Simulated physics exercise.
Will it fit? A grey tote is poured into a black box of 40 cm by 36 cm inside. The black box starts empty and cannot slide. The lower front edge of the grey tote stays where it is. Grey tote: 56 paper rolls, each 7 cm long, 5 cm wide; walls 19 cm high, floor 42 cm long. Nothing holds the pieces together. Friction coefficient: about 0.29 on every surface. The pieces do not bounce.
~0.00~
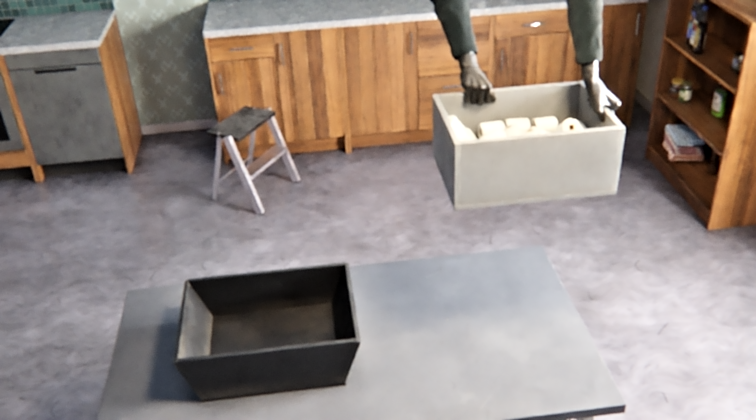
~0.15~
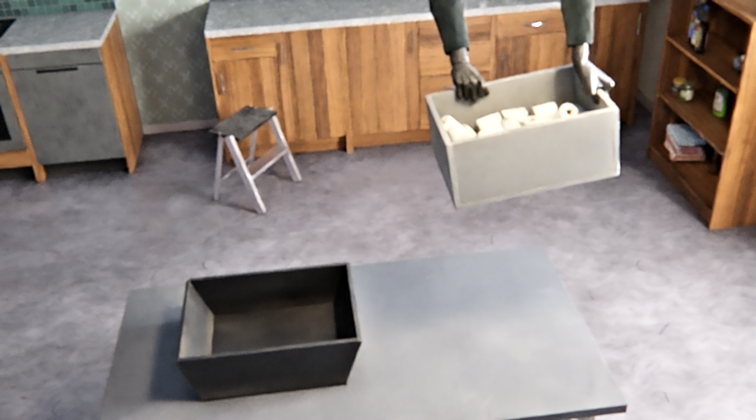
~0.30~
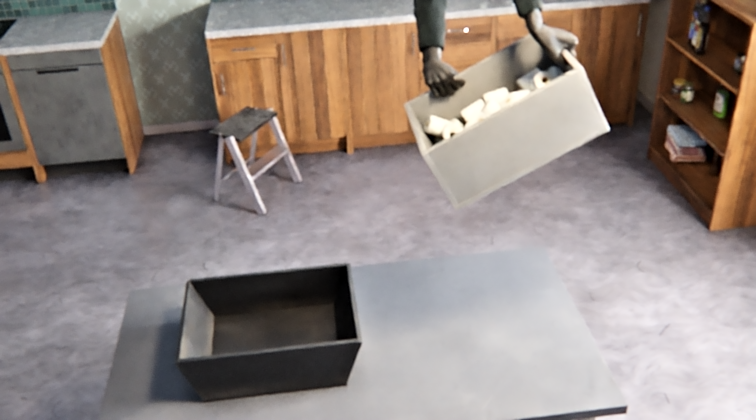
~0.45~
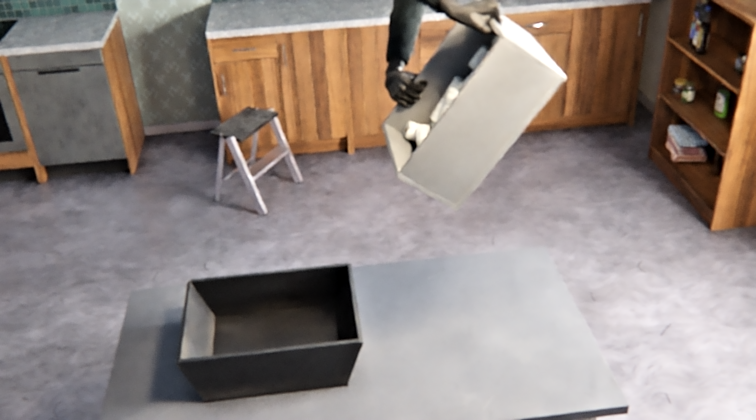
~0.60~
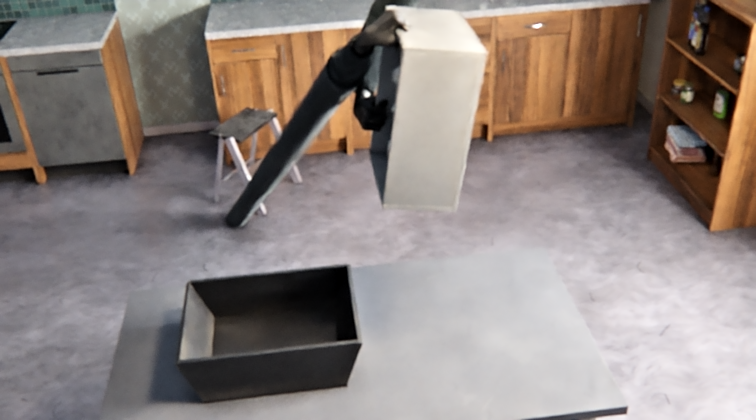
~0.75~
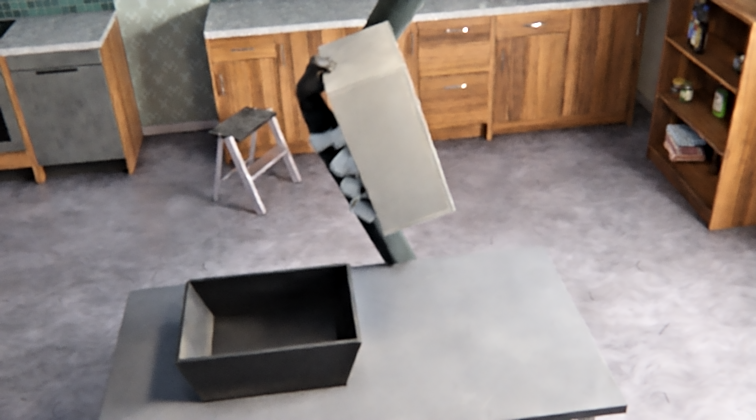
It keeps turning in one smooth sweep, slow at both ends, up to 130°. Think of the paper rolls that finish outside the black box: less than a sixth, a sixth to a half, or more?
Expect fewer than one in six of the load outside the black box.
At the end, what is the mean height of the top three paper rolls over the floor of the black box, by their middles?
Roughly 9 cm.
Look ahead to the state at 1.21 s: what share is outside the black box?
Some 0 per cent by then.
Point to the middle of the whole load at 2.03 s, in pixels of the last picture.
At about (270, 341).
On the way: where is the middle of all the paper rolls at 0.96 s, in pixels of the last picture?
Near (319, 229).
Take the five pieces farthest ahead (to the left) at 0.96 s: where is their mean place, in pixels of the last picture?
Near (255, 309).
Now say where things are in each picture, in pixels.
In the first picture (each is followed by its nearest rim corner in this view), grey tote, (460, 142); black box, (178, 360); 0° from level; none out.
The second picture shows grey tote, (451, 143); 7° from level.
The third picture shows grey tote, (426, 151); 27° from level.
The fourth picture shows grey tote, (399, 172); 53° from level.
The fifth picture shows grey tote, (383, 204); 81° from level.
The sixth picture shows grey tote, (383, 231); black box, (179, 361); 106° from level; 7 out, the lowest roll at (363, 209).
After 0.96 s, tilt 128°; 13 still in the grey tote, 13 in the black box and 30 in the air.
After 1.21 s, tilt 130°; 49 in the black box and 7 in the air.
After 1.57 s, tilt 130°; 55 in the black box and 1 outside the black box.
When it is over (at 2.03 s), 55 in the black box and 1 outside the black box. Asked share, 1 of 56, 2 per cent.
